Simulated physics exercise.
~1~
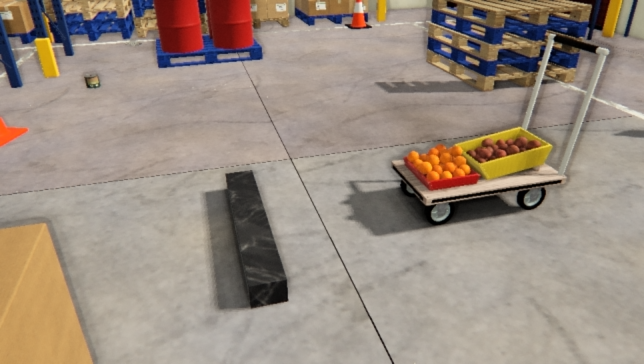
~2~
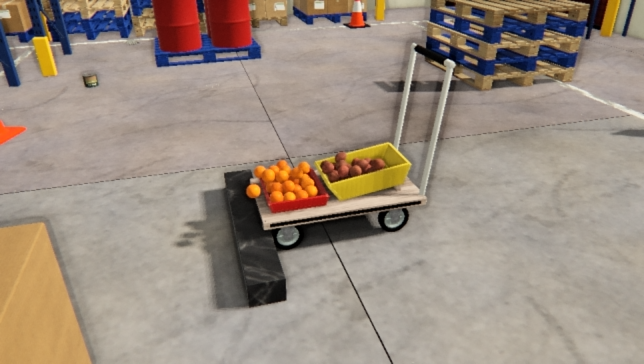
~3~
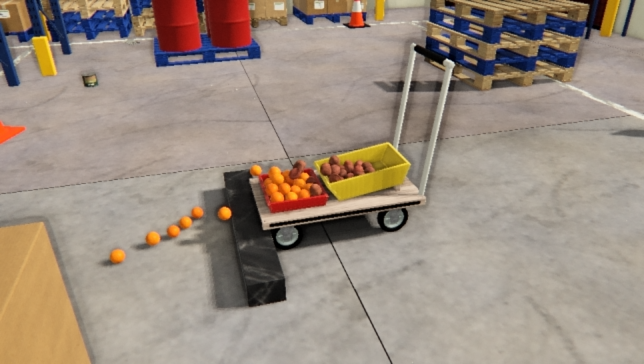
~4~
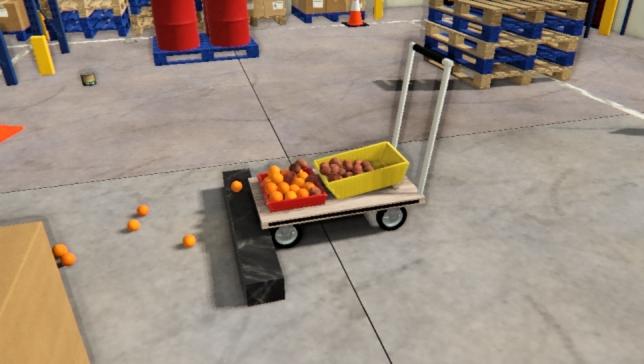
To begin with, a flat trolley carrying a red crate of oranges and a yellow crate of red potatoes stands to the right of a dark raised sill on a warehouse floor. It rolls left and comes to a stop against the sill, the oranges bunching toward the front of their crate. Several oranges then spill over the sill and roll across the concrete to the left, while some potatoes shift toward the red crate. At the end, the trolley is still against the sill, with oranges scattered beyond it, a couple beside the large box, and most still aboard.
